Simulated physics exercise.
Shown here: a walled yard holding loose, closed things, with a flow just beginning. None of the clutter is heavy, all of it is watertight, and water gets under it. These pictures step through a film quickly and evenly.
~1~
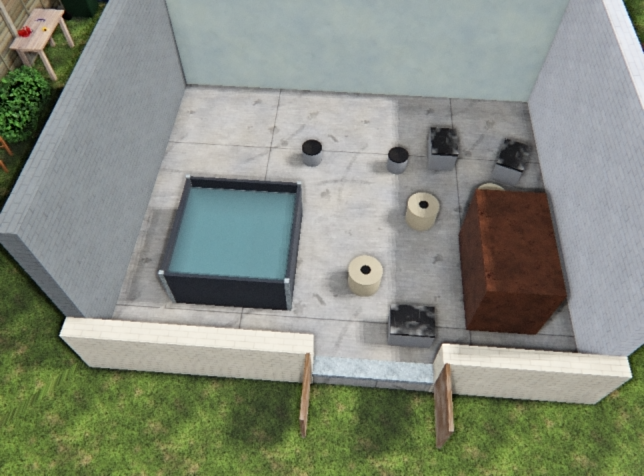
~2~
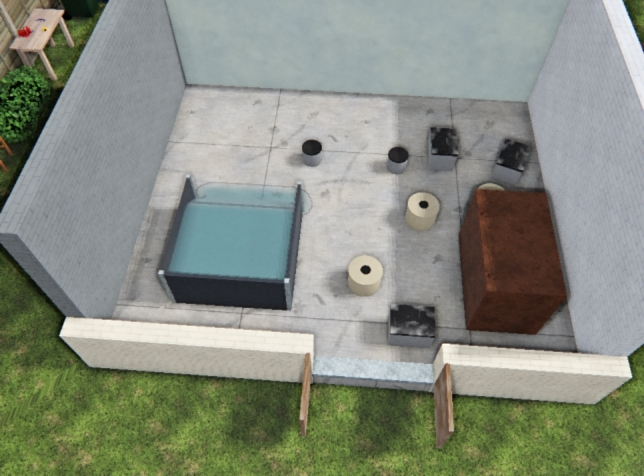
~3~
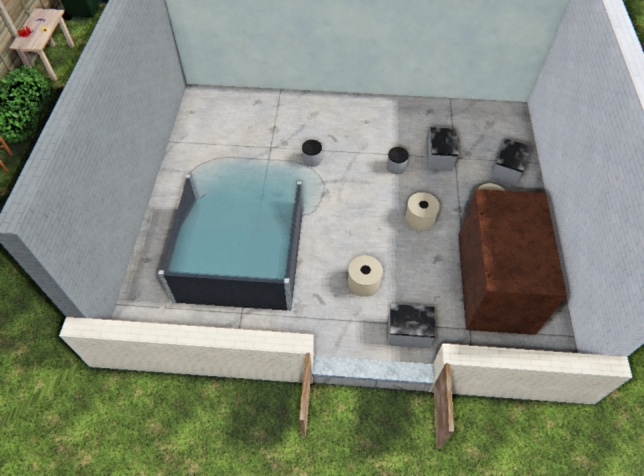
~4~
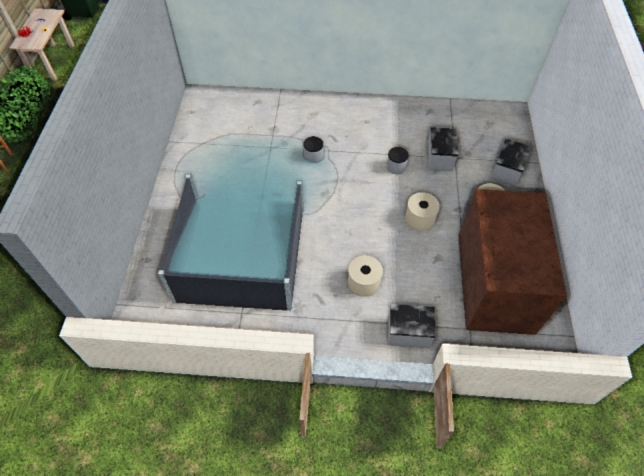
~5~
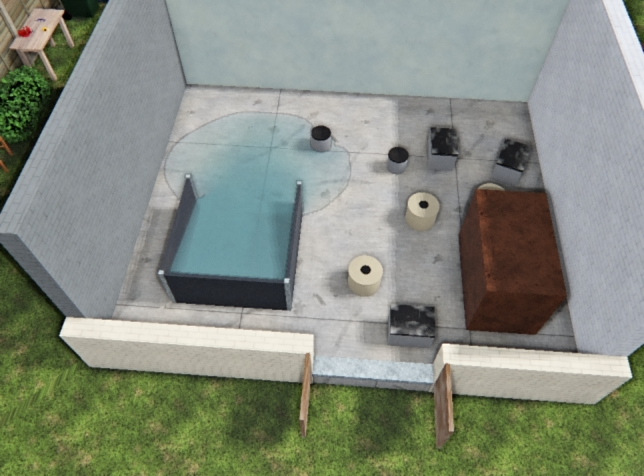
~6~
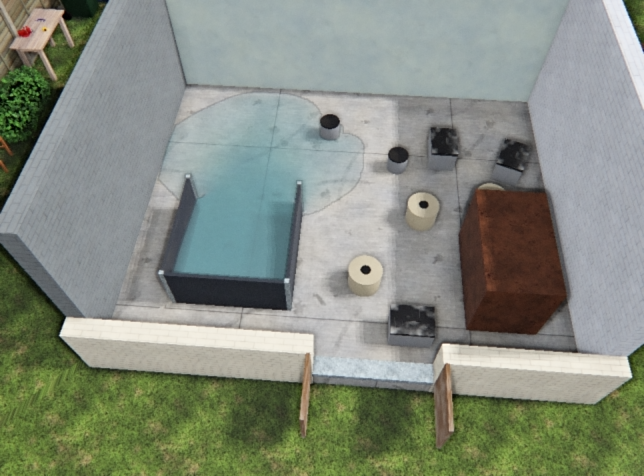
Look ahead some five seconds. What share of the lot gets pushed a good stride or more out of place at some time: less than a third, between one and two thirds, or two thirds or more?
Between one and two thirds.
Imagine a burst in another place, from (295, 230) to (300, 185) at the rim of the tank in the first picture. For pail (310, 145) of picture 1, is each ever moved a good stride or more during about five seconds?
My take: It didn't get there.
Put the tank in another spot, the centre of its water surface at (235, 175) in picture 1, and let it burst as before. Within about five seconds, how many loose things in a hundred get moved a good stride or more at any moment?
Around 50 in a hundred.
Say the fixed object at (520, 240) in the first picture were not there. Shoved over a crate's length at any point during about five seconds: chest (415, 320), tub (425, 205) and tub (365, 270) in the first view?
In sequence: Did not travel far, next did not travel far, finally did not travel far.
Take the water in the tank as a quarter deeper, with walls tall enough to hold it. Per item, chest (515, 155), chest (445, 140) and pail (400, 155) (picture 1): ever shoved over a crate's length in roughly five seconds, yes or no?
Taking them as listed, the first did it, the second did it and the third did it.
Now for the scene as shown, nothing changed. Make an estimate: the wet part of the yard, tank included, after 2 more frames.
I make it 35 per cent.
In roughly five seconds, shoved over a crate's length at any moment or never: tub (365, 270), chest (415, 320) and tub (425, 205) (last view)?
In the order given: Fell short, fell short, fell short.
A moment on, 1 of 8 are well off their spots; 0 afloat.
Next, 1 of 8 are well off their spots; 1 afloat.
Later, 1 of 8 are well off their spots; 1 afloat.
In the end, 4 of 8 are well off their spots, and 4 have been at some point; 5 afloat.
